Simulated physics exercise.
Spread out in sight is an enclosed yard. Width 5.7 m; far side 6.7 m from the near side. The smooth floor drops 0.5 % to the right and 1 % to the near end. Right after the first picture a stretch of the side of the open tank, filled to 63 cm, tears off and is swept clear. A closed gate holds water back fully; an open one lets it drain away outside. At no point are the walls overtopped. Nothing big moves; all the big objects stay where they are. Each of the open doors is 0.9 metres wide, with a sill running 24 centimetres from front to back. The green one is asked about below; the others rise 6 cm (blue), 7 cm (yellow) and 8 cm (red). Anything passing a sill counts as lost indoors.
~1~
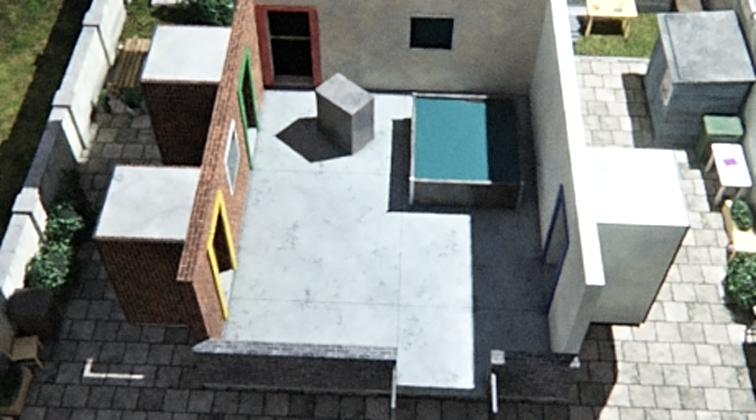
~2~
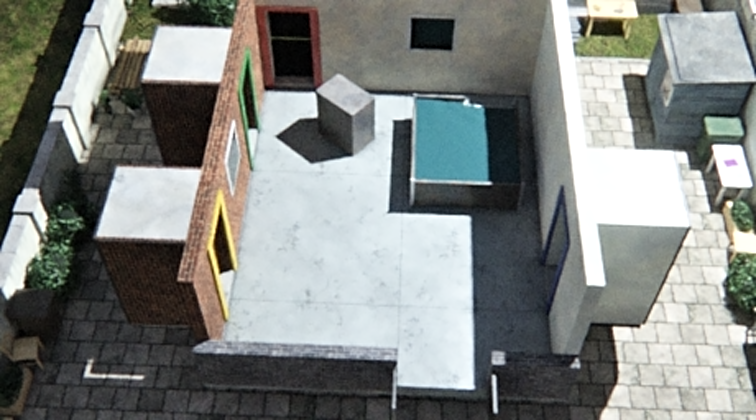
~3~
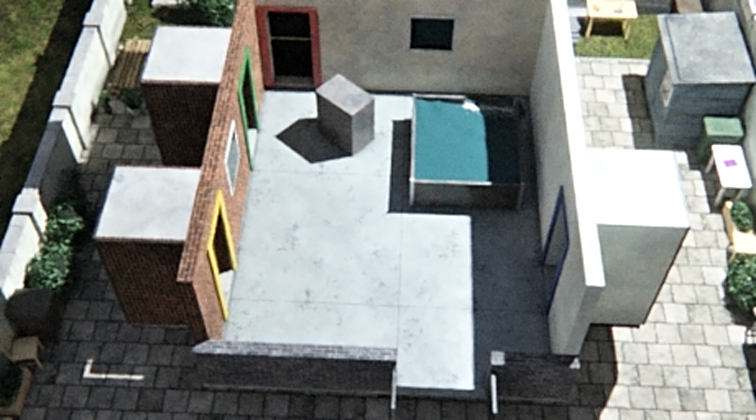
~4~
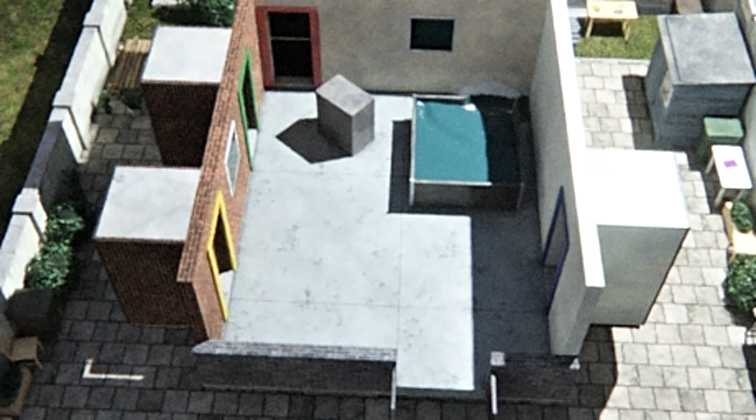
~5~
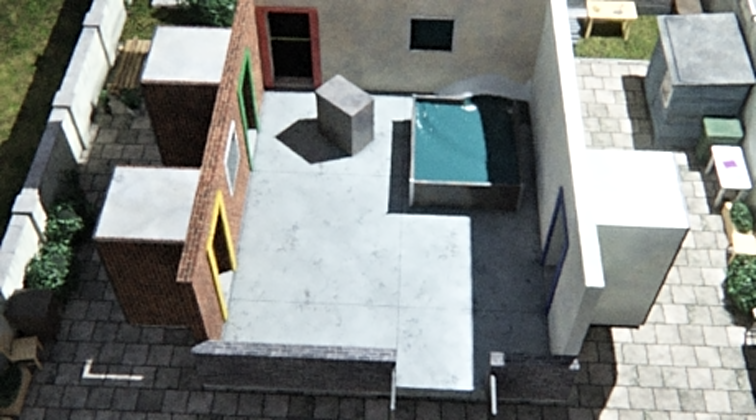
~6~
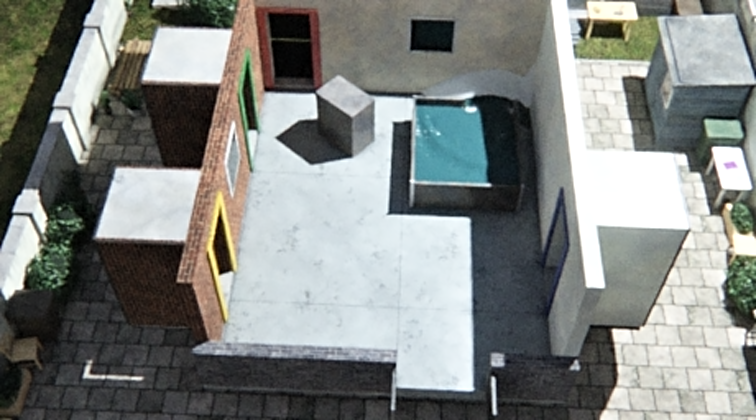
We see a walled yard with coloured doors, a grey block and an open tank of blue-green water, still at first; then the tank's far side gives way and water pours out behind it, spreading toward the back wall.
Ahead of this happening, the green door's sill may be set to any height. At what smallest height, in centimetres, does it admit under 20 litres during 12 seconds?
At about 5.5 centimetres.
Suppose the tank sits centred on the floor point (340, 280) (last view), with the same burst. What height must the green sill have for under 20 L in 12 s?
At least some 11.5 centimetres tall.
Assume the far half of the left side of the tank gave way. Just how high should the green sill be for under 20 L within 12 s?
You'd want it roughly 8.0 centimetres tall.
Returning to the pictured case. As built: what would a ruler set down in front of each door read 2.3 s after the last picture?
In cm: Green 4, blue 6, yellow 0, red 14.
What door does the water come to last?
It's the yellow door.
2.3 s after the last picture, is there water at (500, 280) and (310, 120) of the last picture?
Note: Point one reached; point two reached.
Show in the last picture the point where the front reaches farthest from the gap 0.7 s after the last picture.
Around pixel (341, 91).
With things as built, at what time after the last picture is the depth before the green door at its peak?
Roughly at 3.5 s.
Then, 0.7 s after the last picture water covers 15 % of the floor, deepest (62 cm) near (525, 98); it has not reached the green door.
Then, 2.3 s after the last picture water covers 35 % of the floor, deepest (38 cm) near (266, 88); 4 cm at the green door, 0 litres in over its 10 cm sill.
Then, 11.3 s after the last picture water covers 95 % of the floor, deepest (13 cm) near (526, 116); 5 cm at the green door, 0 litres in over its 10 cm sill.
At the green door as built, the water peaked near 9 cm, 3.3 s after the last picture.
Run again over the same 12 s with other heights there, 30 litres in over 4.5 cm, 13 litres over 6 cm. The limit of 20 litres is kept from about 5.5 cm up.
